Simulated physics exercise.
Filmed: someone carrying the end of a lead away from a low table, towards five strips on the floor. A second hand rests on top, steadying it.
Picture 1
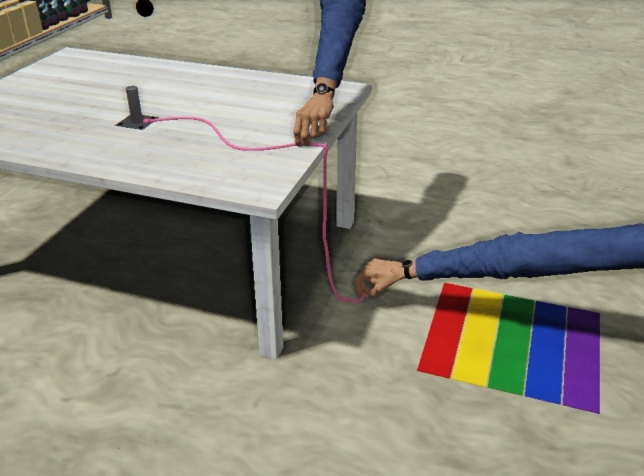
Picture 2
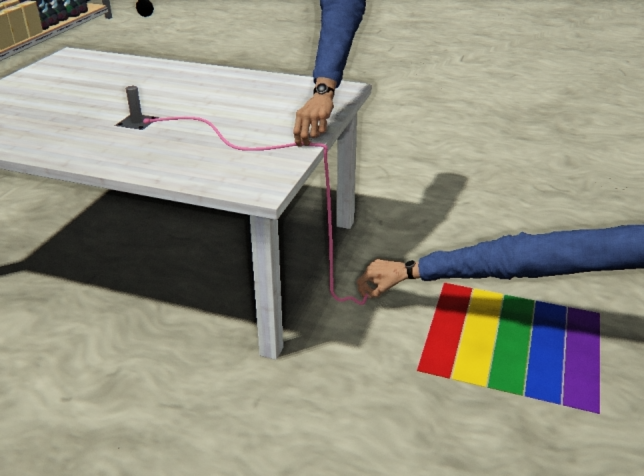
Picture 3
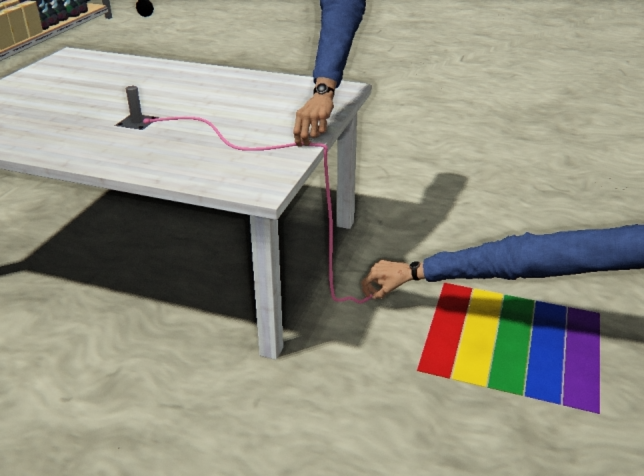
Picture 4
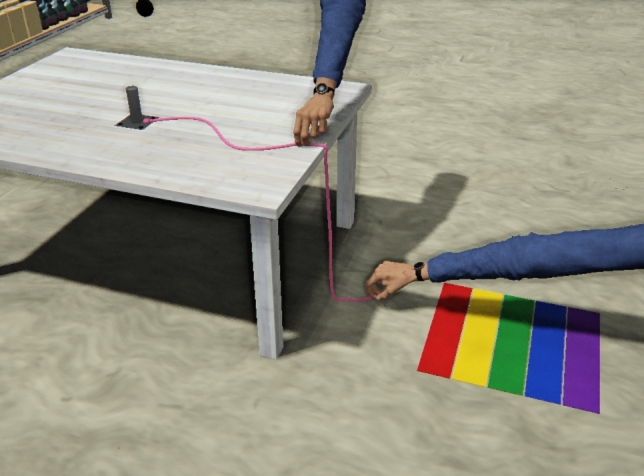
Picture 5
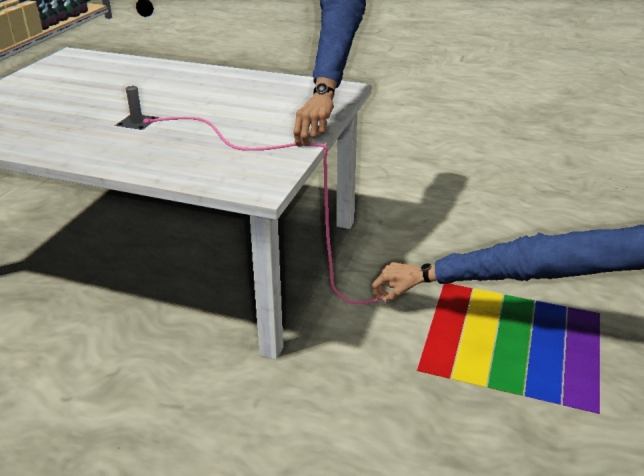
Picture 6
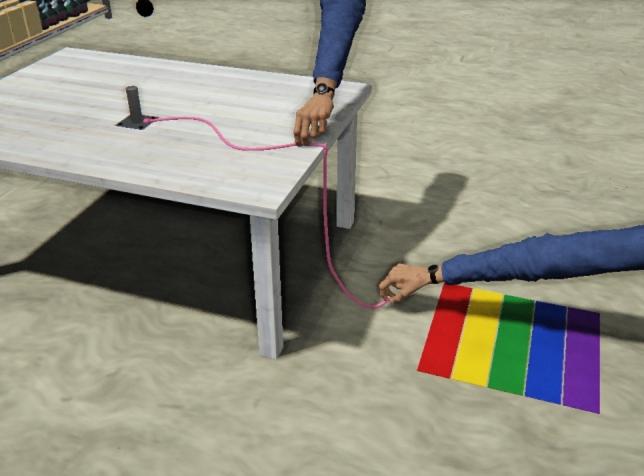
On a pale concrete-like floor beside a low whitewashed table, one hand rests at the table's corner over a pink lead while another holds its end near the ground. The lower hand draws the end slightly right, towards five coloured strips, and the hanging lead shifts from straight to gently curved.
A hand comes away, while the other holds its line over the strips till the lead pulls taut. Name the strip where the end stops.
Green.
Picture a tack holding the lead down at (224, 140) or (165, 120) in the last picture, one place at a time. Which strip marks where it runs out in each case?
First try yellow, second try green.
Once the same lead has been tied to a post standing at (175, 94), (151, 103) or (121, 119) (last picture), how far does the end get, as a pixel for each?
Per try, approx.: (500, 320); (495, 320); (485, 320).
A little later, end near (445, 311); over red.
Next, end near (489, 320); over yellow.
When it is tight, end near (515, 325); over green. It halts on the green strip.
